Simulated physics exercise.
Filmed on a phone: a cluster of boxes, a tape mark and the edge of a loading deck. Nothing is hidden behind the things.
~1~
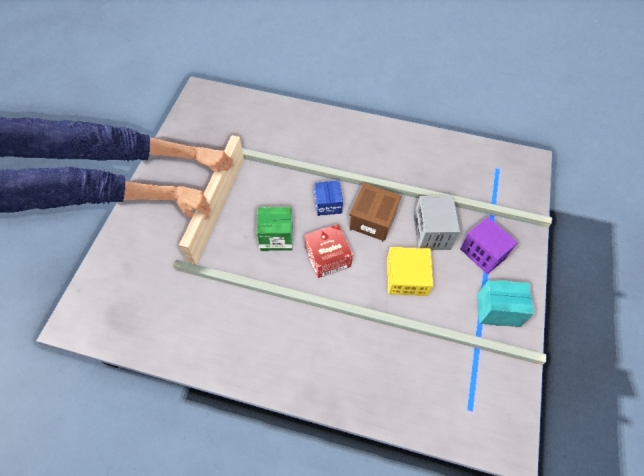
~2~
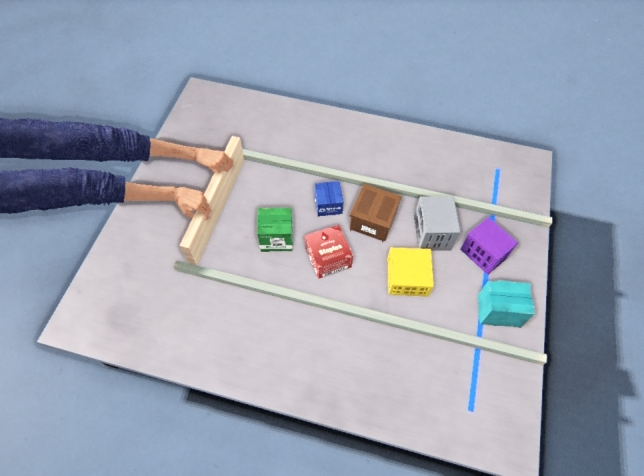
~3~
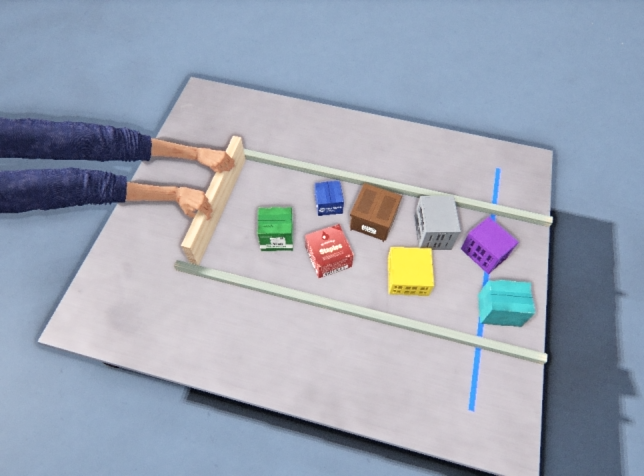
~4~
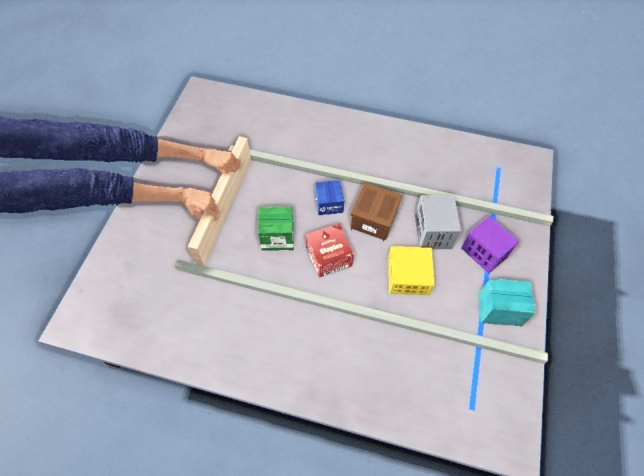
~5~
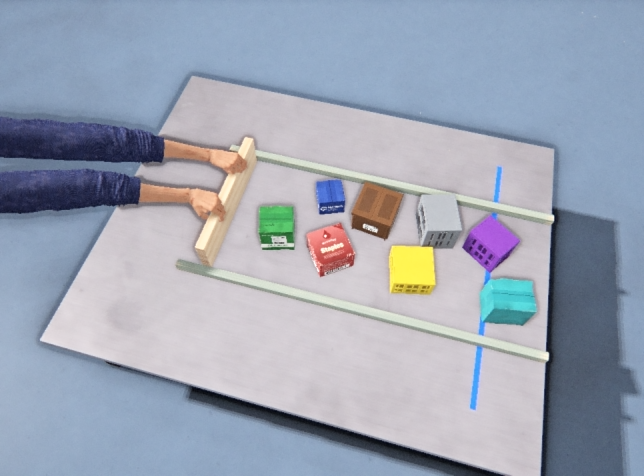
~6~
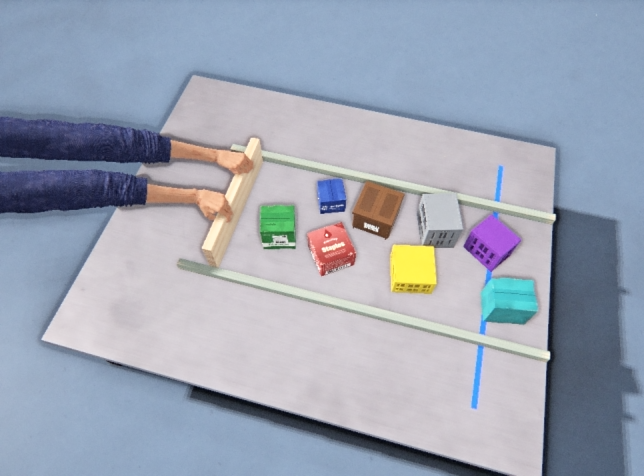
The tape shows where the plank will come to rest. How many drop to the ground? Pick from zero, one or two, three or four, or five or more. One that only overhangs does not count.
The number that fall off is three or four.
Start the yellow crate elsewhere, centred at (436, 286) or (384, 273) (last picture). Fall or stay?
Place by place, it is lost; goes over.
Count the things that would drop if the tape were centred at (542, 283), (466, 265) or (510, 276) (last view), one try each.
Down on the ground: 8, 4 and 6.
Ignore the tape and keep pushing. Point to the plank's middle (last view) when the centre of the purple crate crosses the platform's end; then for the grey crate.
For the purple crate at (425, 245), for the grey crate at (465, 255).
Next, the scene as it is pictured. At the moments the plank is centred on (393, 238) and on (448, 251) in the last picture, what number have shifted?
By then 8, and 8.
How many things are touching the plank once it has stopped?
It touches 2.
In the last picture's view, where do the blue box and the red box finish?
First (509, 240), then (545, 307).
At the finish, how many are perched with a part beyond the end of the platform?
That would be 2.
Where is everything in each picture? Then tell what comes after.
In the first picture, turquoise parcel (505, 304); purple crate (488, 246); grey crate (436, 224); plank (215, 198); tape (486, 273).
In the second picture, purple crate (488, 246); blue box (329, 199).
In the third picture, grey crate (436, 223); plank (217, 199).
In the fourth picture, turquoise parcel (506, 303); red box (329, 251).
In the fifth picture, purple crate (490, 244); yellow crate (411, 270).
In the sixth picture, turquoise parcel (508, 301); purple crate (491, 243); grey crate (439, 221); plank (235, 201); tape (490, 271).
A little later, none off yet; turquoise parcel at rest near (508, 301); purple crate at rest near (491, 243); grey crate at rest near (439, 221).
Next, none off yet; turquoise parcel at rest near (508, 301); purple crate shifted a little near (507, 247); grey crate shifted about its own width near (467, 229).
Later still, none off yet; turquoise parcel tilted well over near (578, 327); purple crate tilted a little near (572, 261); grey crate shifted well along near (533, 245).
When it is over, the number that fall off is three or four; down, yellow crate, grey crate, purple crate and turquoise parcel.
